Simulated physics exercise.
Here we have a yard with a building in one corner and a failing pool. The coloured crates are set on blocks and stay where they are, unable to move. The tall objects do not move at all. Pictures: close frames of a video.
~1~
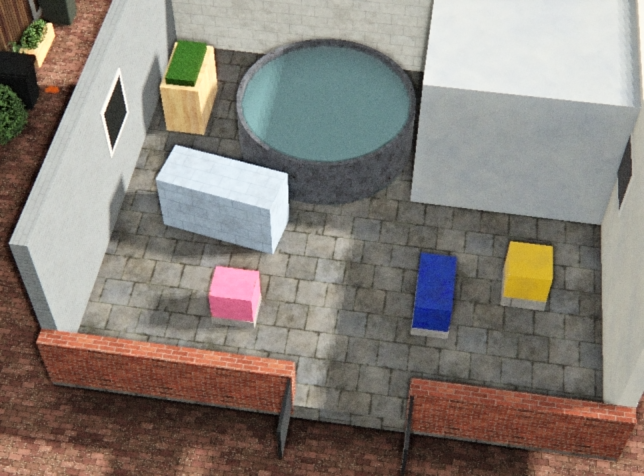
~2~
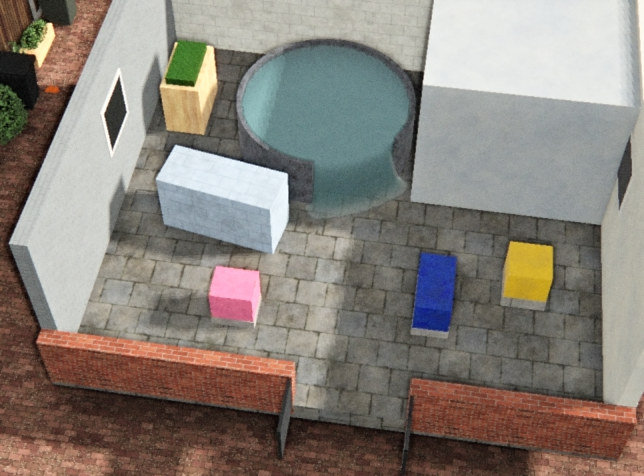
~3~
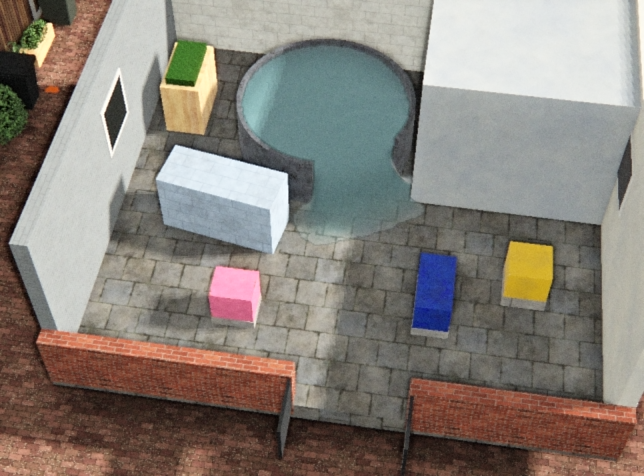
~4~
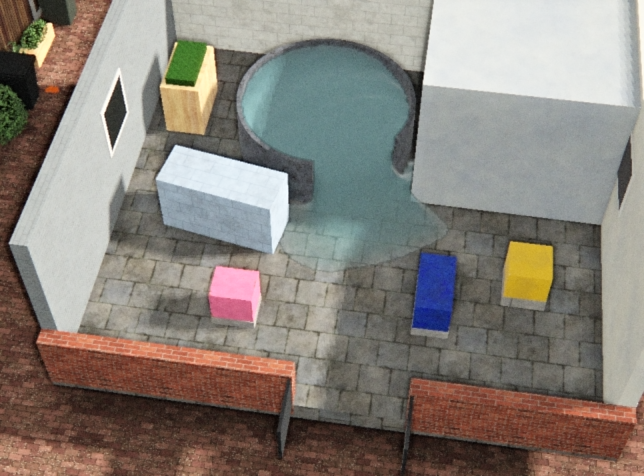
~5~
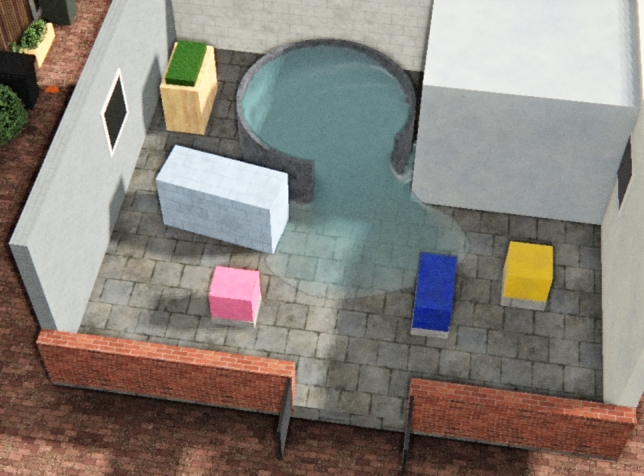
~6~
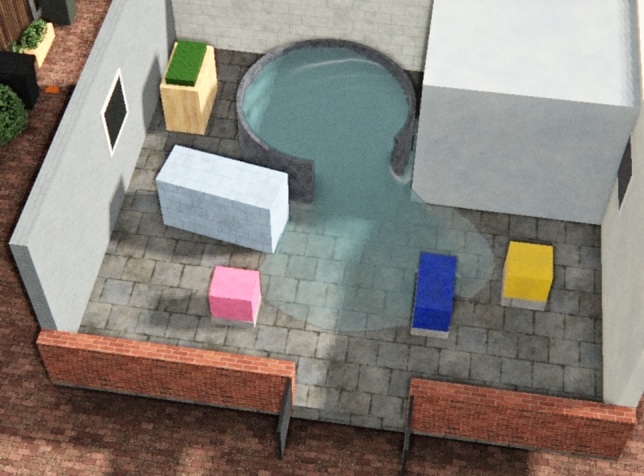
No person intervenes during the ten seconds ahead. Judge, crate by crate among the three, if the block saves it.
Blue crate: Block fails, wet; yellow crate: Block fails, wet; pink crate: Block saves it.
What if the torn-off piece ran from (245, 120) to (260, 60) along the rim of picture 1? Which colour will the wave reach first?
Answer: The pink crate.
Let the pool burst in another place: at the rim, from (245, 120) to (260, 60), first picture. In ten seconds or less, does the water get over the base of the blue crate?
Result: Blue crate is swamped.
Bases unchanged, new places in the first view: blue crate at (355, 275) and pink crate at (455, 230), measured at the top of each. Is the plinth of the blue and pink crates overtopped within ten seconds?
The blue crate crate is flooded; the pink crate crate is flooded.
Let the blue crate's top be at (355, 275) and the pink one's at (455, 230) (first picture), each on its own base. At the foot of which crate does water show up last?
Going by the pictures, it's the one in yellow.
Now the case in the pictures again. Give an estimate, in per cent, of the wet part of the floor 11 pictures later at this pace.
About 55 per cent.
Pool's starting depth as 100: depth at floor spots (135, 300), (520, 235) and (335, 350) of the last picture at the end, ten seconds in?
In order: Roughly 8, 16 and 10 in a hundred.
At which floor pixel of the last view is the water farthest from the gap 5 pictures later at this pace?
Near (569, 394).
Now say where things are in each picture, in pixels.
The pool at (326, 102) is whole and still, in the first picture.
The front is at (309, 209), out from the gap at (358, 185), in the second picture.
The front is at (308, 236), out from the gap at (358, 186), in the third picture.
Water pours out at (358, 188) and has run to (310, 264), in the fourth picture.
Water pours out at (358, 188) and has run to (309, 289), in the fifth picture.
The front is at (475, 289), out from the gap at (358, 187), in the sixth picture.
A moment on, water covers 45 % of the floor; the blue crate water round its plinth, the yellow crate water round its plinth, the pink crate water round its plinth.
Next, water covers 55 % of the floor; the blue crate water round its plinth, the yellow crate water round its plinth, the pink crate water round its plinth.
Then, water covers 70 % of the floor; the blue crate water round its plinth, the yellow crate water round its plinth, the pink crate water round its plinth.
Later, water covers 80 % of the floor; the blue crate water round its plinth, the yellow crate water round its plinth, the pink crate water round its plinth.
In the end, water covers 90 % of the floor; the blue crate was topped, the yellow crate was topped, the pink crate stayed above the water.
